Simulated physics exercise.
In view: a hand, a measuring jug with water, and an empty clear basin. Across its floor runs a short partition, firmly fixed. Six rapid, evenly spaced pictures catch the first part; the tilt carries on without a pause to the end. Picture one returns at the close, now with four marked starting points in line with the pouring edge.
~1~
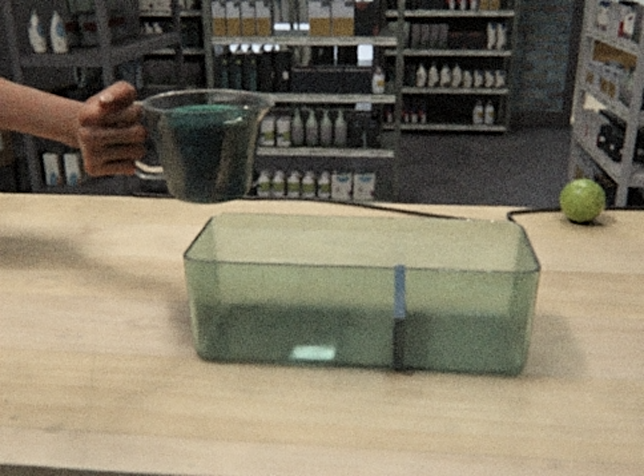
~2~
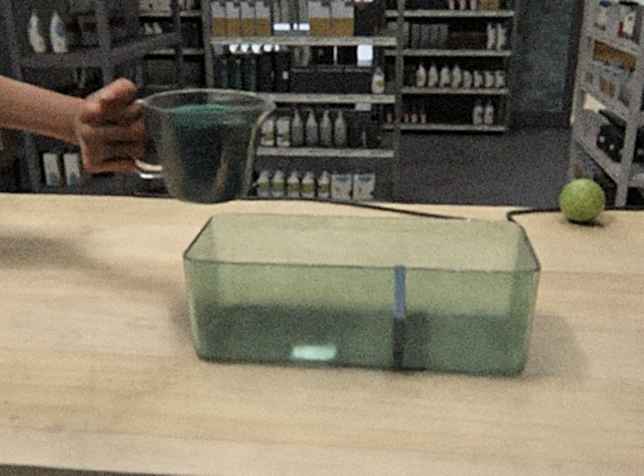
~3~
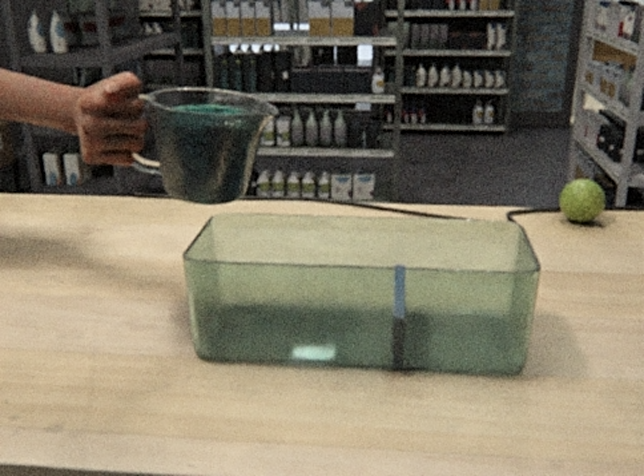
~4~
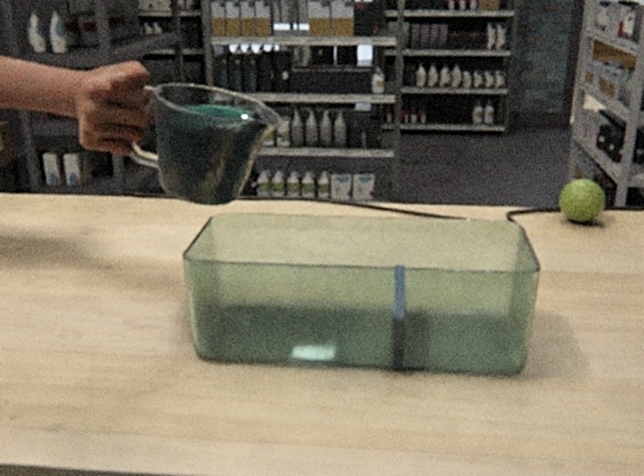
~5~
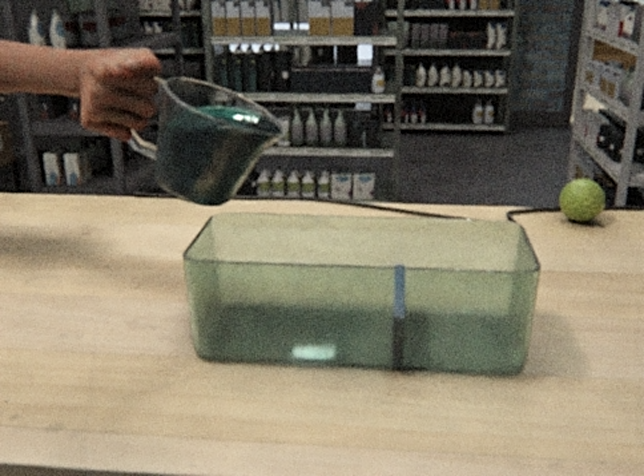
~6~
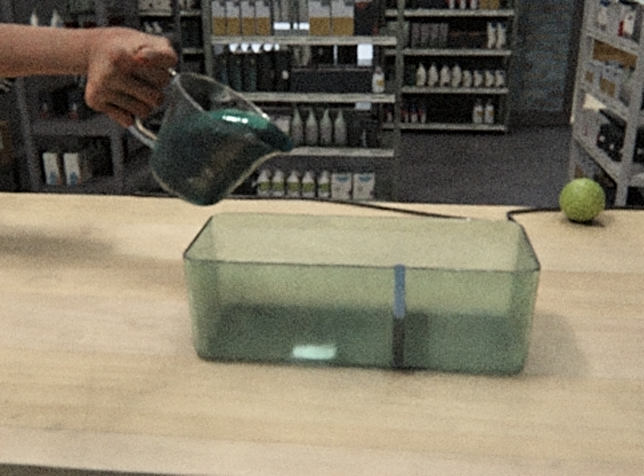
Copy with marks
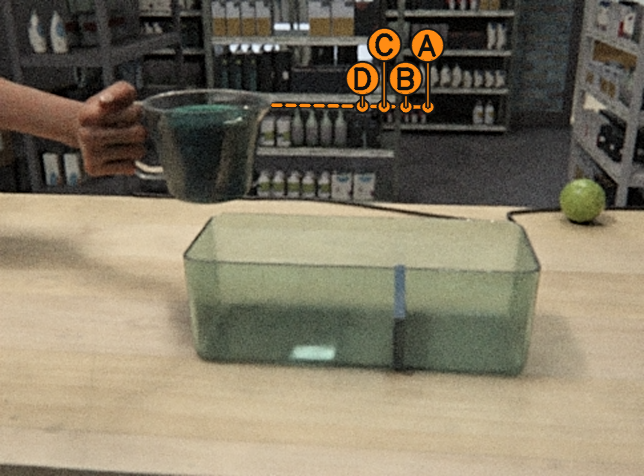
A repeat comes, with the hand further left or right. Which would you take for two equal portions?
Best: D.
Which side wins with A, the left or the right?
The right one.
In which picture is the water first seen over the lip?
Picture 6.
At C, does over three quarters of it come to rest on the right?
Yes.
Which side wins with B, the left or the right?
More ends on the right.
On the marked copy, A at (427, 107); B at (405, 106); C at (384, 106); D at (362, 106).
With A, about 7 % ends left of the wall and 90 % right of it; 3 % is lost outside.
With B, about 4 % ends left of the wall and 94 % right of it.
With C, about 10 % ends left of the wall and 88 % right of it.
With D, about 48 % ends left of the wall and 51 % right of it.
